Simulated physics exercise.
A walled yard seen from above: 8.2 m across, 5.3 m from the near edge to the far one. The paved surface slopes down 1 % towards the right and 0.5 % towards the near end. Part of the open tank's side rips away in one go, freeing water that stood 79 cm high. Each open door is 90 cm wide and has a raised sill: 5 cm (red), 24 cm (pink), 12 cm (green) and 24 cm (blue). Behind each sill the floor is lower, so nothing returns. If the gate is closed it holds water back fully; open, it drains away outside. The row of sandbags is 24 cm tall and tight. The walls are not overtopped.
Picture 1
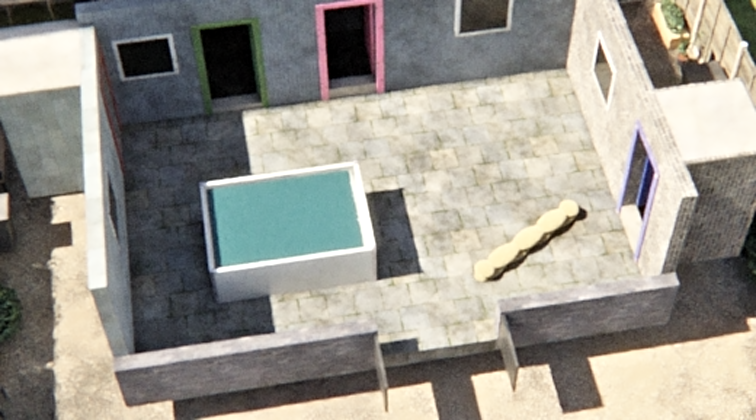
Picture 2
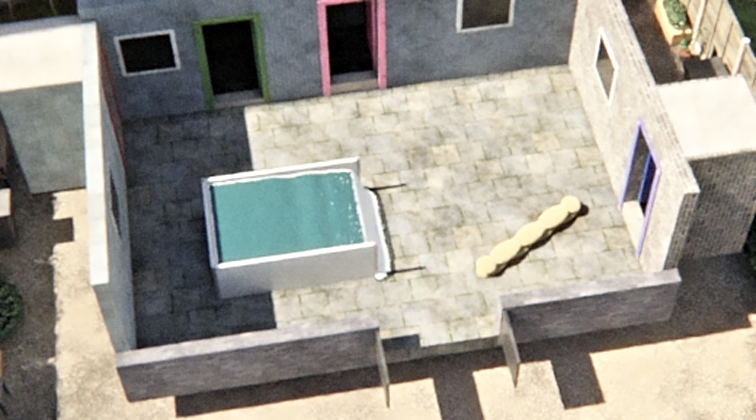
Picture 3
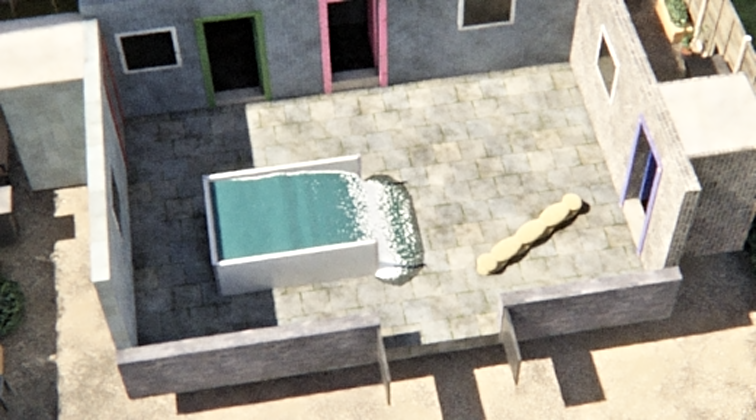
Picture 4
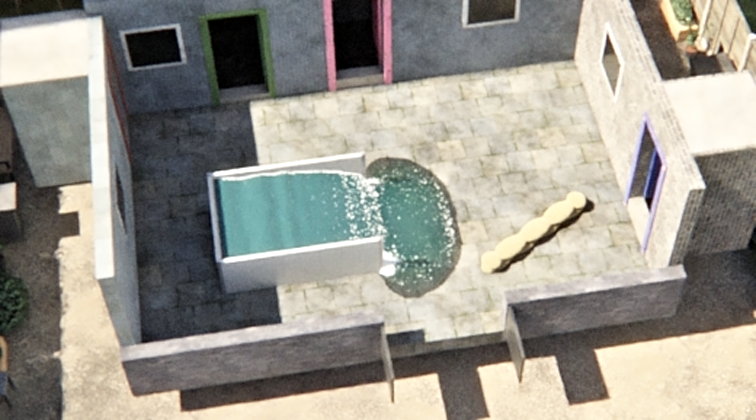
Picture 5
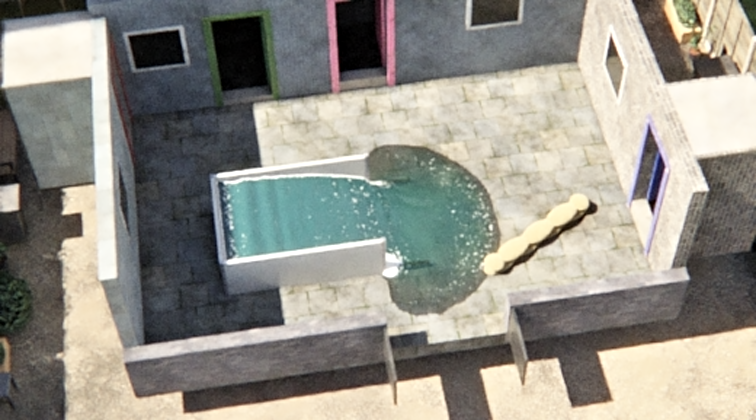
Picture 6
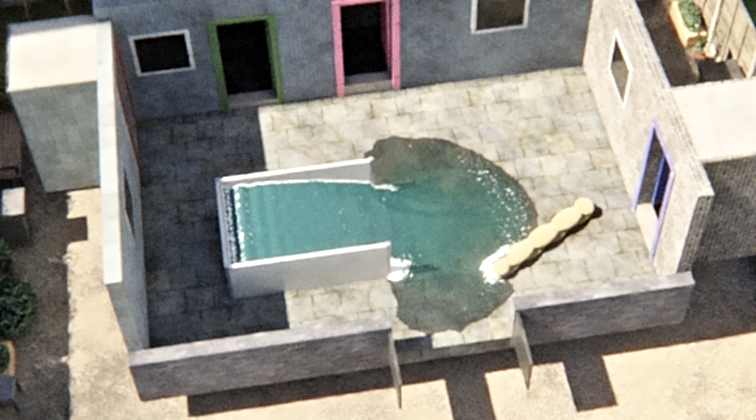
The clip opens on a walled paved yard seen from above, with a white-sided open tank of still, blue-green water. The tank's right side gives way and water pours out in a foaming rush, then fans across the paving in a widening pool, reaching the lumpy yellow barrier and wetting its lower end.
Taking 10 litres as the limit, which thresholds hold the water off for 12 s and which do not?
Door by door: At the red door it passes the limit; at the pink door it keeps below the limit; at the green door it stays under the limit; at the blue door it keeps below the limit.
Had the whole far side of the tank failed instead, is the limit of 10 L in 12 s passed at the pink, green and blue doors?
Then: Pink past it, green over, blue below.
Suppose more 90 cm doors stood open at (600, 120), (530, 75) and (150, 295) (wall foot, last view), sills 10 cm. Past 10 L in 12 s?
In turn: Over, over, under.
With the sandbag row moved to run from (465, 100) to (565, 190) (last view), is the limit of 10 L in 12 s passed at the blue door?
Then: Blue past it.
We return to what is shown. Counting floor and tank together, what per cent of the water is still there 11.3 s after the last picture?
Some 80 per cent remains.
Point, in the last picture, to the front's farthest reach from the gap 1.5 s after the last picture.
Around (577, 69).
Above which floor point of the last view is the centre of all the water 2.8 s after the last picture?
Around (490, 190).
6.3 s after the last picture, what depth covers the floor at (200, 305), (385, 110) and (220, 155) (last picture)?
About 0, 5 and 4 cm.
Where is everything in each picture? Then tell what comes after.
The first frame shows the open tank at (286, 218) is whole and still, 79 cm deep.
In the second frame, water pours out at (365, 223) and has run 0.9 m, to (380, 278); typically 10 cm deep outside, 79 cm at the open tank's back.
In the third frame, the front is at (407, 278), 1.2 m from the gap at (366, 222); 1.4 m2 of floor is under water; 79 cm left at the back of the open tank.
In the fourth frame, water pours out at (370, 220) and has run 1.5 m, to (442, 278); typically 10 cm deep outside, 78 cm at the open tank's back.
In the fifth frame, the front is at (493, 251), 2.0 m from the gap at (374, 223); 5.2 m2 of floor is under water; 72 cm left at the back of the open tank.
In the sixth frame, the front is at (534, 227), 2.6 m from the gap at (378, 227); 7.0 m2 of floor is under water; 66 cm left at the back of the open tank.
Then, 0.7 s after the last picture water covers 35 % of the floor and is deepest (36 cm) near (499, 258); red door not reached, pink door not reached, green door not reached, blue door not reached.
Then, 1.5 s after the last picture water covers 50 % of the floor and is deepest (46 cm) near (608, 158); red door not reached, pink door not reached, green door not reached, blue door 6 cm at the sill, 0 L in.
Then, 2.8 s after the last picture water covers 45 % of the floor and is deepest (46 cm) near (568, 70); red door not reached, pink door not reached, green door not reached, blue door 15 cm at the sill, 1 L in.
Then, 6.3 s after the last picture water covers 80 % of the floor and is deepest (20 cm) near (659, 302); red door 13 cm at the sill, 29 L in, pink door 5 cm at the sill, 0 L in, green door 4 cm at the sill, 0 L in, blue door 13 cm at the sill, 1 L in.
Then, 11.3 s after the last picture water covers 95 % of the floor and is deepest (11 cm) near (174, 351); red door 6 cm at the sill, 116 L in, pink door 4 cm at the sill, 0 L in, green door 8 cm at the sill, 0 L in, blue door 10 cm at the sill, 1 L in.
